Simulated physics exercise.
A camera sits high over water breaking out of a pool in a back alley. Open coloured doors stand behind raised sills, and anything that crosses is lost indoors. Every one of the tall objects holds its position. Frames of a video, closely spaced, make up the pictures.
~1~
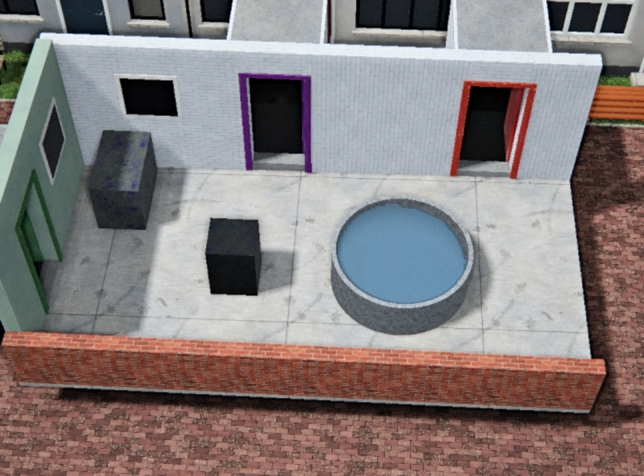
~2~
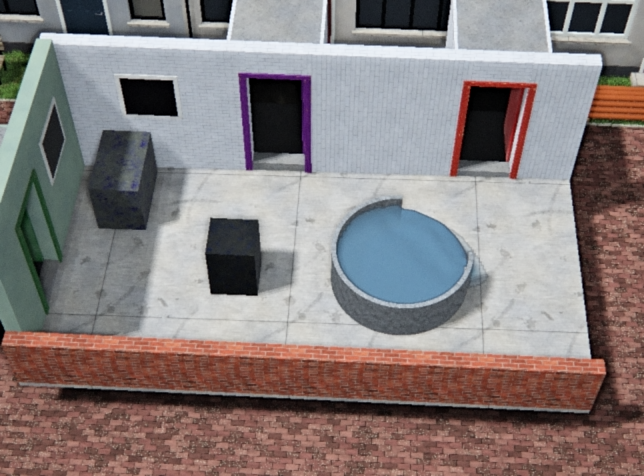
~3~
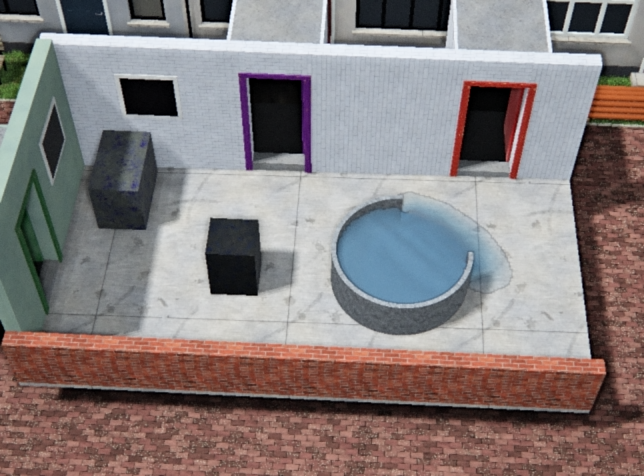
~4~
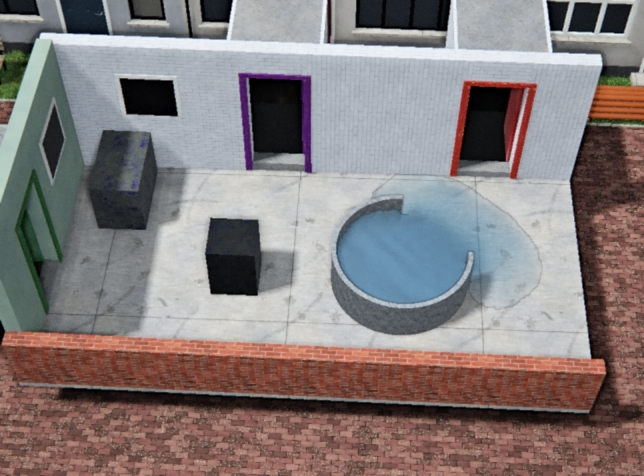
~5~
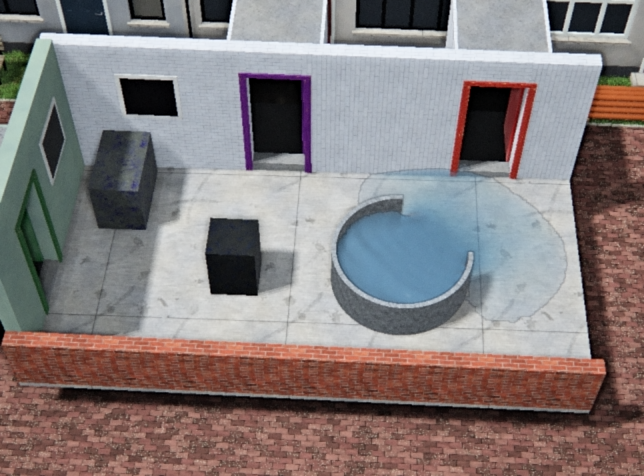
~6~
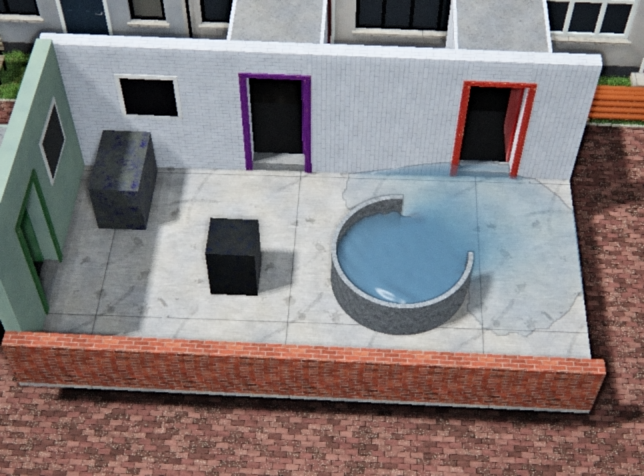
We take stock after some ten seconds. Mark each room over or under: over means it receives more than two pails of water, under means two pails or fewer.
Green door - under; purple door - under; red door - over.
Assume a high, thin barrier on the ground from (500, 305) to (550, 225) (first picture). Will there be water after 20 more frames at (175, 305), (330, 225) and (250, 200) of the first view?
Outcome per location, in sequence: Unsoaked, soaking, soaking.
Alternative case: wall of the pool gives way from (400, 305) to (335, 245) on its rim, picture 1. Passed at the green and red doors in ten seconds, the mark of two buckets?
Door by door, green exceeds it and red doesn't reach it.
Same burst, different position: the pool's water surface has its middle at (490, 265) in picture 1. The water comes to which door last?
Answer: The one in green.
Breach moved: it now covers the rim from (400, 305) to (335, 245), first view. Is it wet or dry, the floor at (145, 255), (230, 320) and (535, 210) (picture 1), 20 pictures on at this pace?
The first spot is swamped, the second swamped, the third spared.
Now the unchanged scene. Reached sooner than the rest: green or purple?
Result: The purple one.
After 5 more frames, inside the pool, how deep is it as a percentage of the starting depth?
Close to 54 %.
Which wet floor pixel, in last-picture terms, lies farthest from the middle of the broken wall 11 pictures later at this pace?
Estimated pixel: (219, 170).
A moment on, water covers 25 % of the floor; the green door not reached, the purple door wet at the sill, nothing in, the red door over two buckets in.
Next, water covers 30 % of the floor; the green door not reached, the purple door wet at the sill, nothing in, the red door far over two buckets in.
Then, water covers 45 % of the floor; the green door not reached, the purple door wet at the sill, nothing in, the red door far over two buckets in.
Later, water covers 50 % of the floor; the green door wet at the sill, nothing in, the purple door wet at the sill, nothing in, the red door far over two buckets in.
In the end, water covers 65 % of the floor; the green door wet at the sill, nothing in, the purple door wet at the sill, nothing in, the red door far over two buckets in.
